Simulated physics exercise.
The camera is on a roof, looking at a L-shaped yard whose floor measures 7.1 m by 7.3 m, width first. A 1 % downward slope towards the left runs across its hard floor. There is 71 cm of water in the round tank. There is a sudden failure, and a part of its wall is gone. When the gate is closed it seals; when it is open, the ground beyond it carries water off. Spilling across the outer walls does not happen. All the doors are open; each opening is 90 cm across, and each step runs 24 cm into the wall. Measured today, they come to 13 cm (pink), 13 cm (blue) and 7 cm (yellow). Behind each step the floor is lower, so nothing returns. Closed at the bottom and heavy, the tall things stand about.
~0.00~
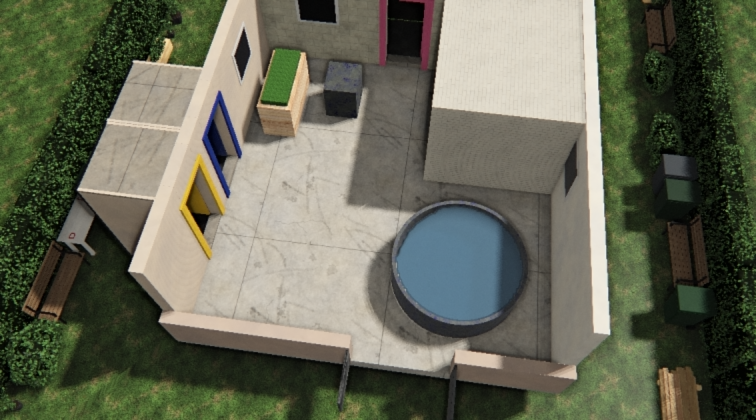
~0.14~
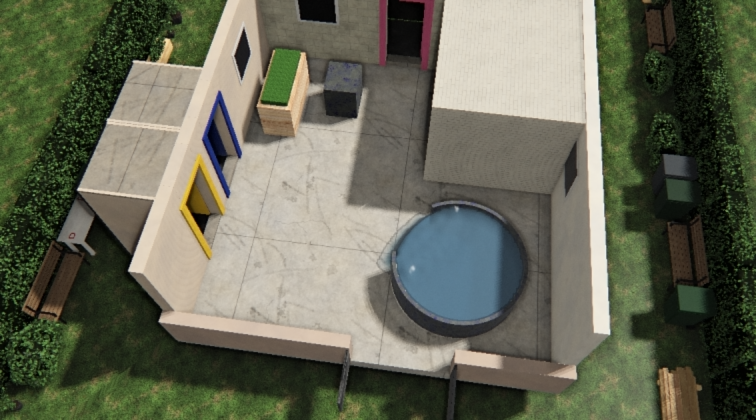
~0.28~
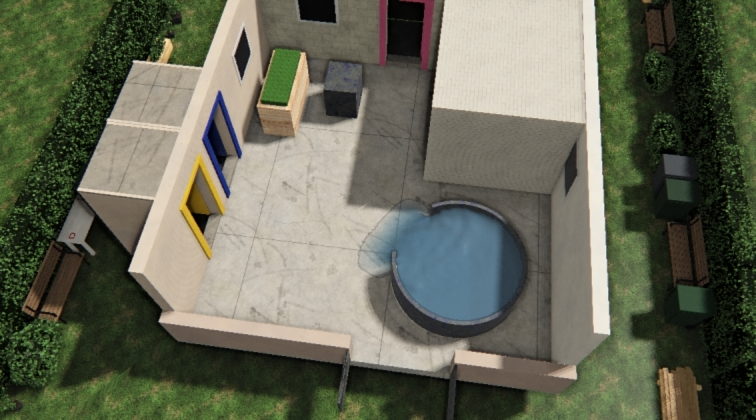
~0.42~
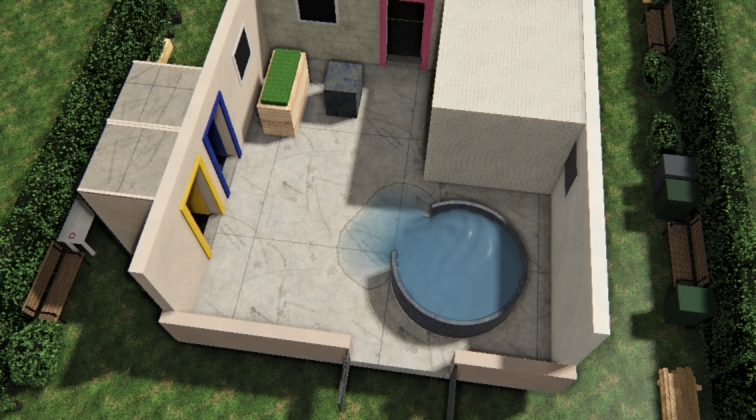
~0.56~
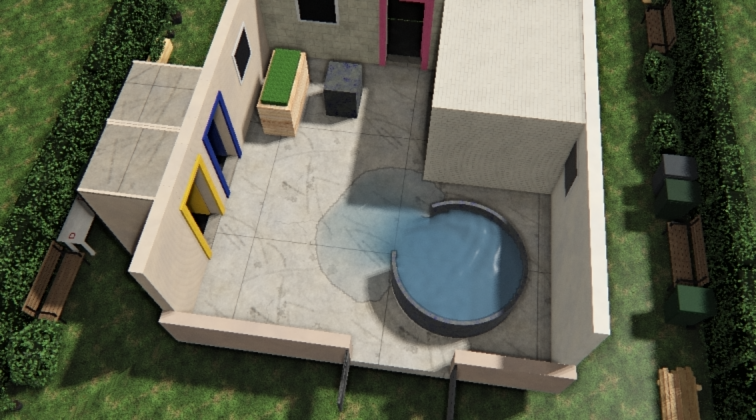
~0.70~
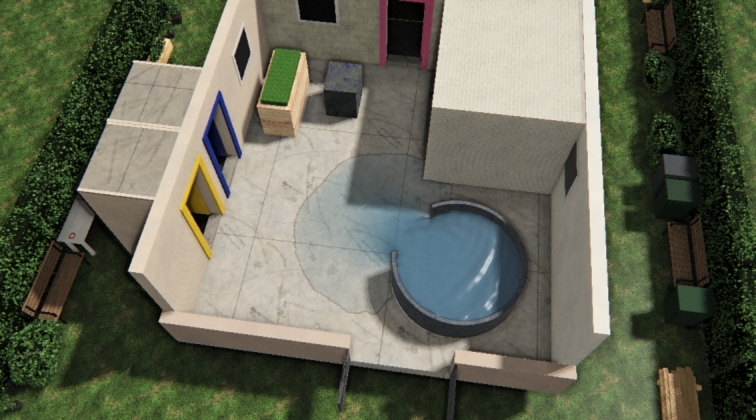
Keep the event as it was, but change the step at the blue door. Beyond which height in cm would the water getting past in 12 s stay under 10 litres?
I would say 25 cm.
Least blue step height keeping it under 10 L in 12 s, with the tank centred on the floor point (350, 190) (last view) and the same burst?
35 cm or thereabouts.
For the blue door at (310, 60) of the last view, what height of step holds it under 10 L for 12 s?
It needs roughly 19 cm.
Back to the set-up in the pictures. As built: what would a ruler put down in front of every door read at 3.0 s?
Depth at pink 13 cm, at blue 27 cm, at yellow 20 cm.
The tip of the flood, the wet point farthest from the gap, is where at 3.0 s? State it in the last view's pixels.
The farthest wet point is roughly at (270, 56) in the last view.
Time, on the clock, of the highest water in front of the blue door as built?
I'd say near 2.4 seconds.
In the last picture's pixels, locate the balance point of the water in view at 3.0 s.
Roughly (369, 210).
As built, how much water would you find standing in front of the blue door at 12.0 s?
It stands about 12.0 centimetres deep.
After 1.4 s water covers 50 % of the floor, deepest (36 cm) near (403, 237); 12 cm at the blue door, 0 litres in over its 13 cm step.
After 3.0 s water covers 70 % of the floor, deepest (34 cm) near (270, 56); 27 cm at the blue door, 83 litres in over its 13 cm step.
After 12.0 s water covers 95 % of the floor, deepest (14 cm) near (197, 301); 12 cm at the blue door, 157 litres in over its 13 cm step.
At the blue door as built, the water arrived by 1.3 s and peaked near 29 cm at 2.4 s.
Run again over the same 12 s with other heights there, 22 litres in over 22.5 cm, 0 litres over 30 cm. The limit of 10 litres is kept from about 25 cm up.
